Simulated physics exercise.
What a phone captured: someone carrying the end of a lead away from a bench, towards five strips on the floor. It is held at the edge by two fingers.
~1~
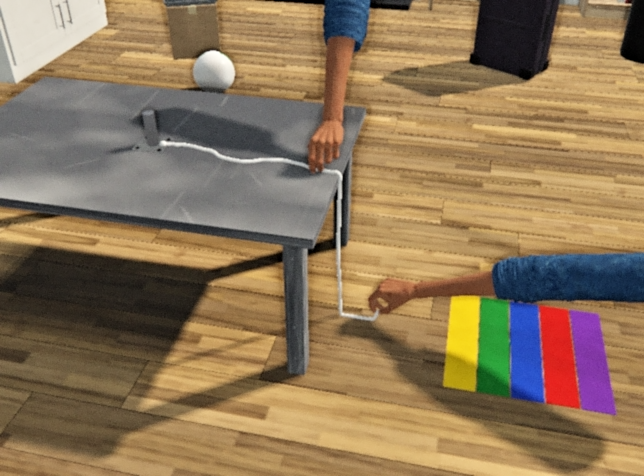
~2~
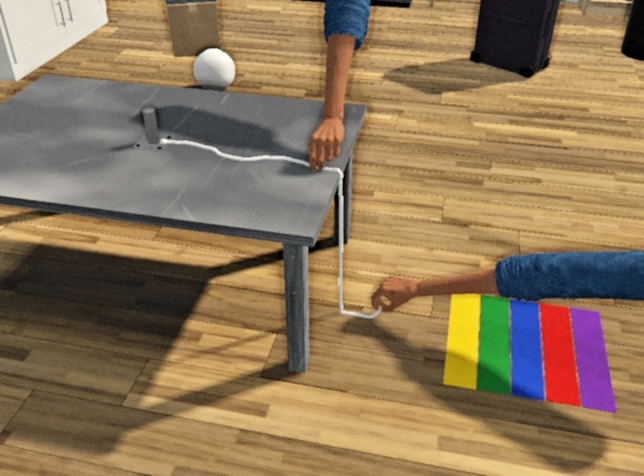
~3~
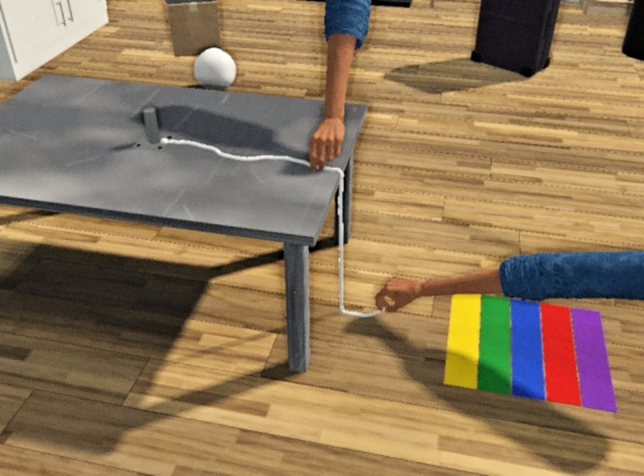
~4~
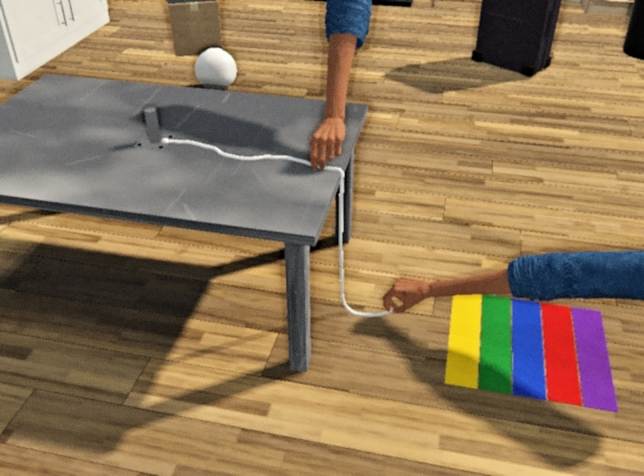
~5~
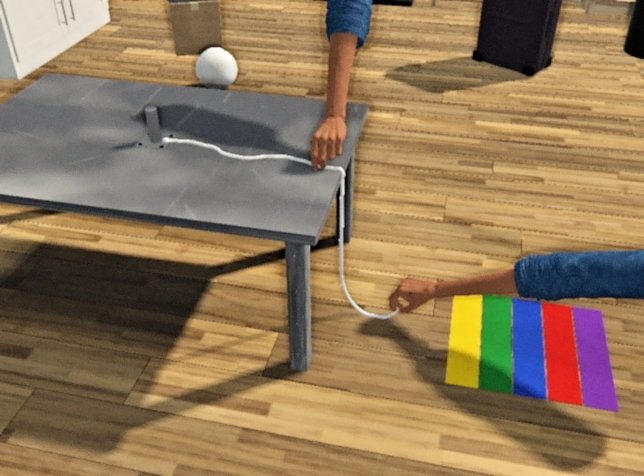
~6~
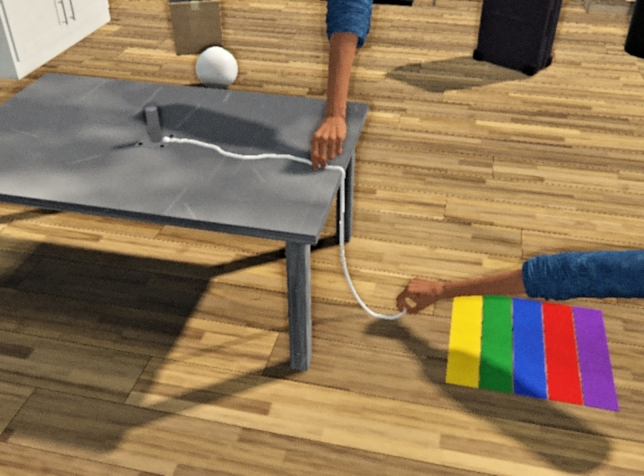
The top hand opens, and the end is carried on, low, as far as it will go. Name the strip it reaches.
The green strip.
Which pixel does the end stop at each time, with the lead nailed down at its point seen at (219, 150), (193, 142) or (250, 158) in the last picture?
That would be (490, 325) for the first, (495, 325) for the second and (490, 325) for the third.
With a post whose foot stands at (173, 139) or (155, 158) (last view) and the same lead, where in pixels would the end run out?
Try 1 gives (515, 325) and try 2 gives (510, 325).
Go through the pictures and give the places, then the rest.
The first picture shows end (377, 311); yellow (460, 370); green (494, 375); blue (527, 380); red (561, 386); purple (596, 392).
The second picture shows end (380, 309); lead through (190, 144) (242, 159) (307, 164) (341, 203) (341, 254) (341, 303).
The third picture shows end (384, 309).
The fourth picture shows end (392, 310); lead through (191, 143) (244, 159) (309, 164) (341, 202) (341, 253) (344, 302).
The fifth picture shows end (397, 310).
The sixth picture shows end (405, 311); lead through (192, 142) (245, 158) (310, 163) (342, 201) (342, 252) (360, 301).
Soon after, end near (443, 317); short of the strips.
Then, end near (476, 322); over yellow.
At full stretch, end near (496, 325); over green. The end stops over the green strip.
